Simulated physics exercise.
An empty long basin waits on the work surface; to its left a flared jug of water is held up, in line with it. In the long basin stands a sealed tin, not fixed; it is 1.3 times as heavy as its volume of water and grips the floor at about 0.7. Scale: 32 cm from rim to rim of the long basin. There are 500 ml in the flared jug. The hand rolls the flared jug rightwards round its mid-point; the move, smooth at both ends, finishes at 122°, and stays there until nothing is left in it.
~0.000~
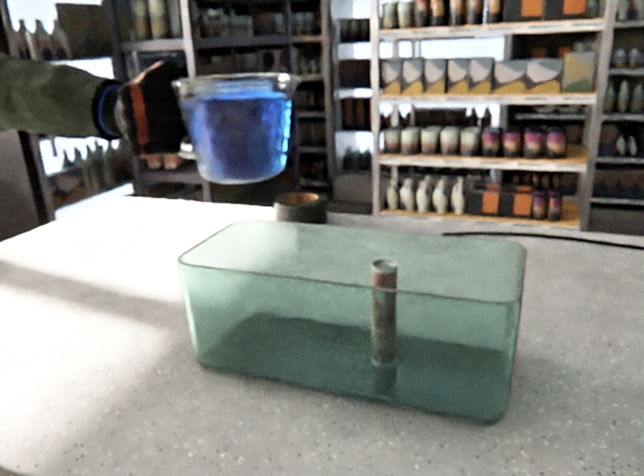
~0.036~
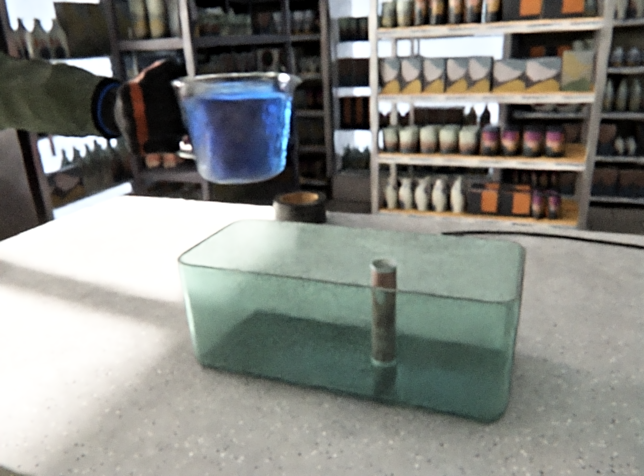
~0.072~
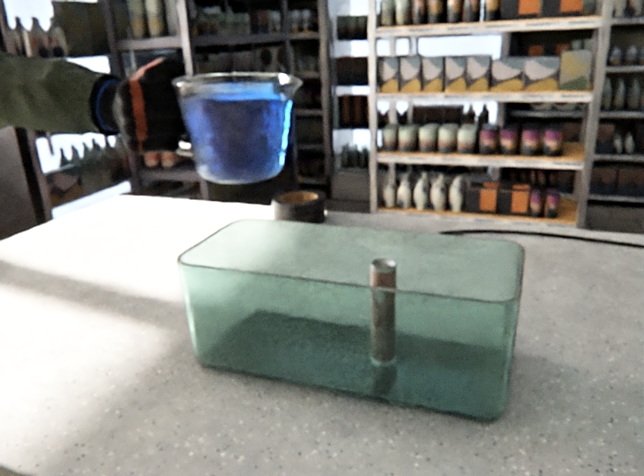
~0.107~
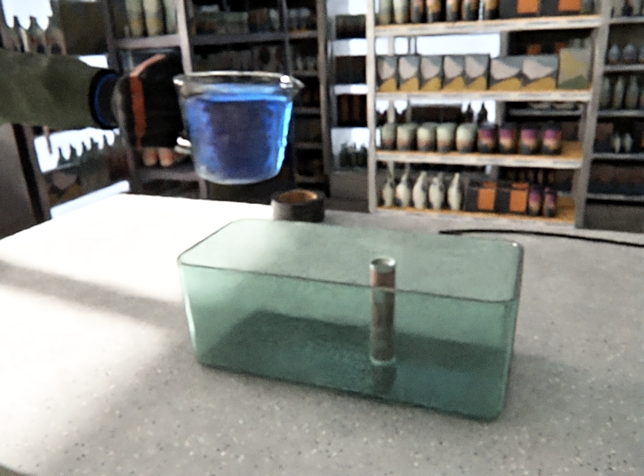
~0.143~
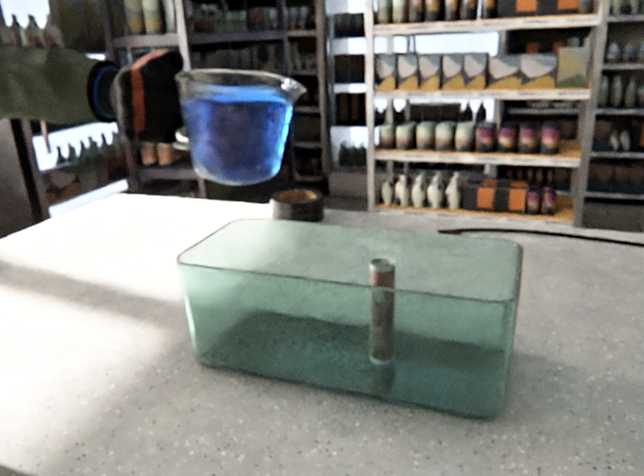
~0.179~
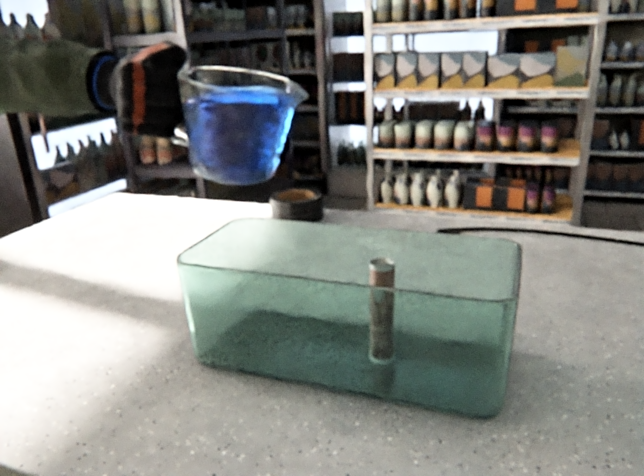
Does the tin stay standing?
The tin falls.
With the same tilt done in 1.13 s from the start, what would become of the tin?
The tin falls.
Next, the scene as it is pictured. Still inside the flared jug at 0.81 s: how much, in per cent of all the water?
About 3 per cent.
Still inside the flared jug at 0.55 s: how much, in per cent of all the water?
Some 54 per cent.
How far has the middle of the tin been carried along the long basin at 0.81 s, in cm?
Some 6 cm.
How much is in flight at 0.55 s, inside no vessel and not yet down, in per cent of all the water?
Near 28 in a hundred.
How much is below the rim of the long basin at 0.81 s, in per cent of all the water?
Near 92 in a hundred.
After 0.55 s the tilt is 81° and 54 per cent is still to pour; the tin stands where it began.
After 0.81 s the tilt is 119° and 3 per cent is still to pour; the tin lies on its side.
After 1.10 s the tilt is 122° and 0 per cent is still to pour; the tin lies on its side.
After 1.40 s the tilt is 122° and 0 per cent is still to pour; the tin lies on its side.
In the end the tin lies on its side.
